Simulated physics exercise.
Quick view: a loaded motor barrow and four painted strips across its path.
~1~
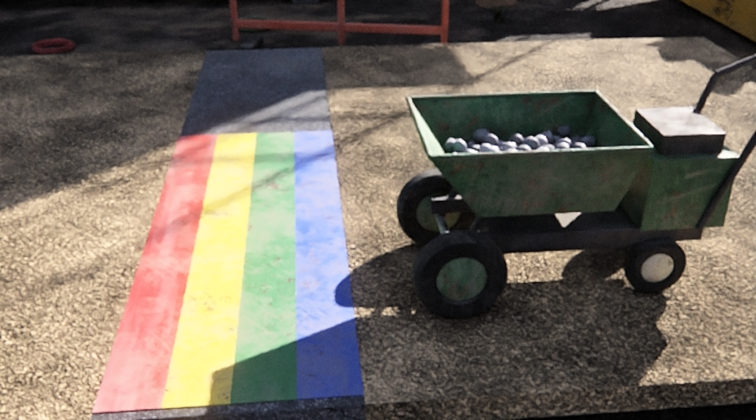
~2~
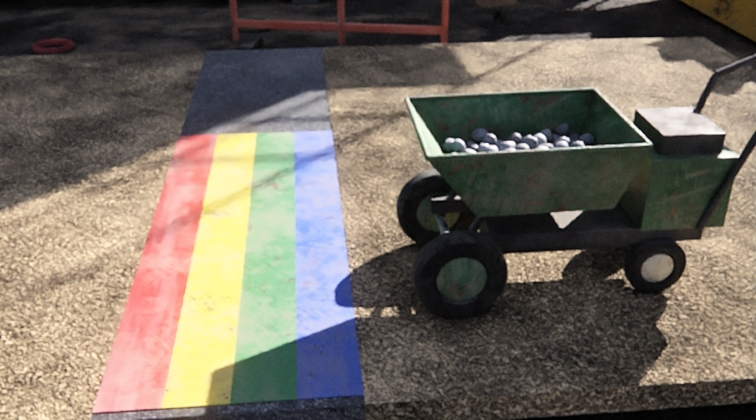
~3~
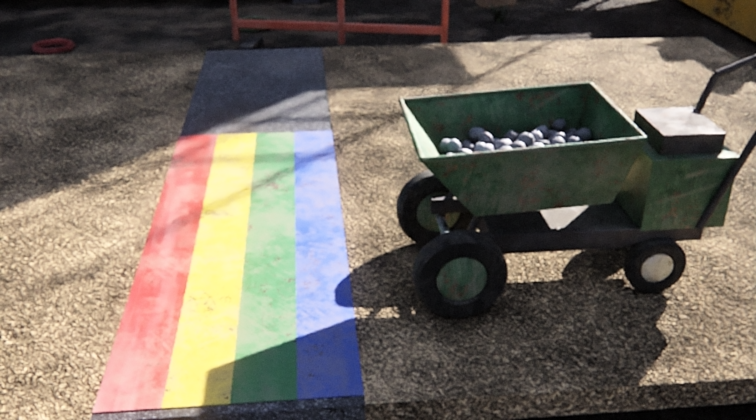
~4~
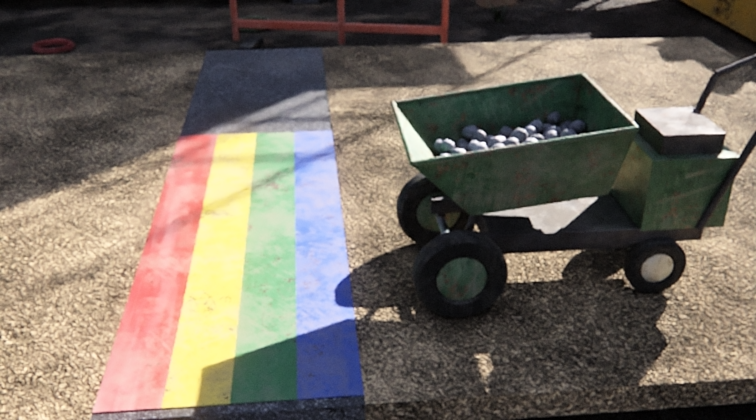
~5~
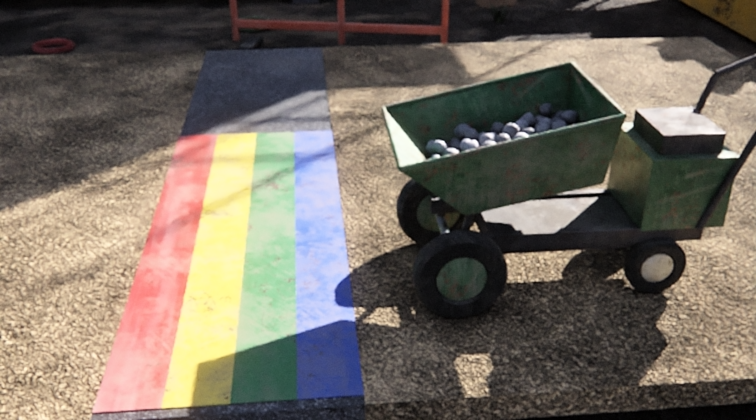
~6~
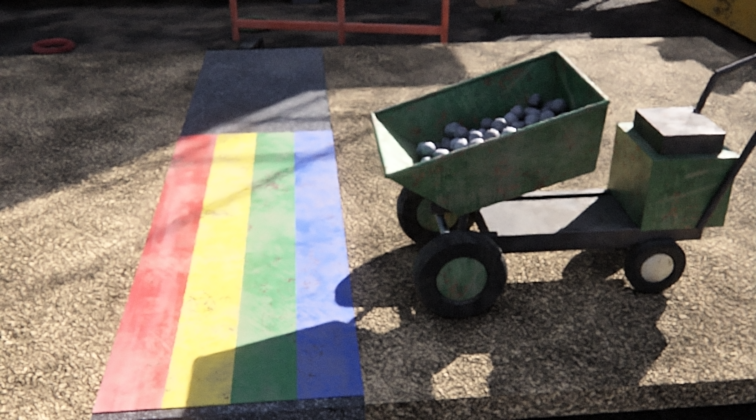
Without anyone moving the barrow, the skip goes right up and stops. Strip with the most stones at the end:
Green strip.
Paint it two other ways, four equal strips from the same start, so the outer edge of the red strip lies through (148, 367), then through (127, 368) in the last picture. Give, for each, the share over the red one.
In turn 10 and 10 in a hundred.
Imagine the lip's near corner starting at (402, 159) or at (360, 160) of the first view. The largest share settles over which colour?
Place one - that green strip; place two - yellow.
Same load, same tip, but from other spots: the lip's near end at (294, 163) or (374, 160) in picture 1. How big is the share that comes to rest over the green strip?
Roughly 0 per cent first, then roughly 30 per cent.
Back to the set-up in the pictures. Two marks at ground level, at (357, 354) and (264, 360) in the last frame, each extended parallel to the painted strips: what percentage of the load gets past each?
Near 100 % and near 50 %, in that order.
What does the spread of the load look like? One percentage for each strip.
So the blue strip ends with 20 %, the green strip with 55 %, the yellow strip with 20 % and the red strip with 5 %.
Soon after the last picture, skip tipped steeply; all in the skip.
A little later, skip tipped steeply; most in the skip; a small part over the blue strip; a small part over the green strip.
Later still, skip tipped right over; a small part in the skip; about a quarter over the blue strip; about half over the green strip; about a quarter over the yellow strip; a stray few over the red strip.
At rest, skip tipped right over; about a quarter over the blue strip; about half over the green strip; about a quarter over the yellow strip; a small part over the red strip.
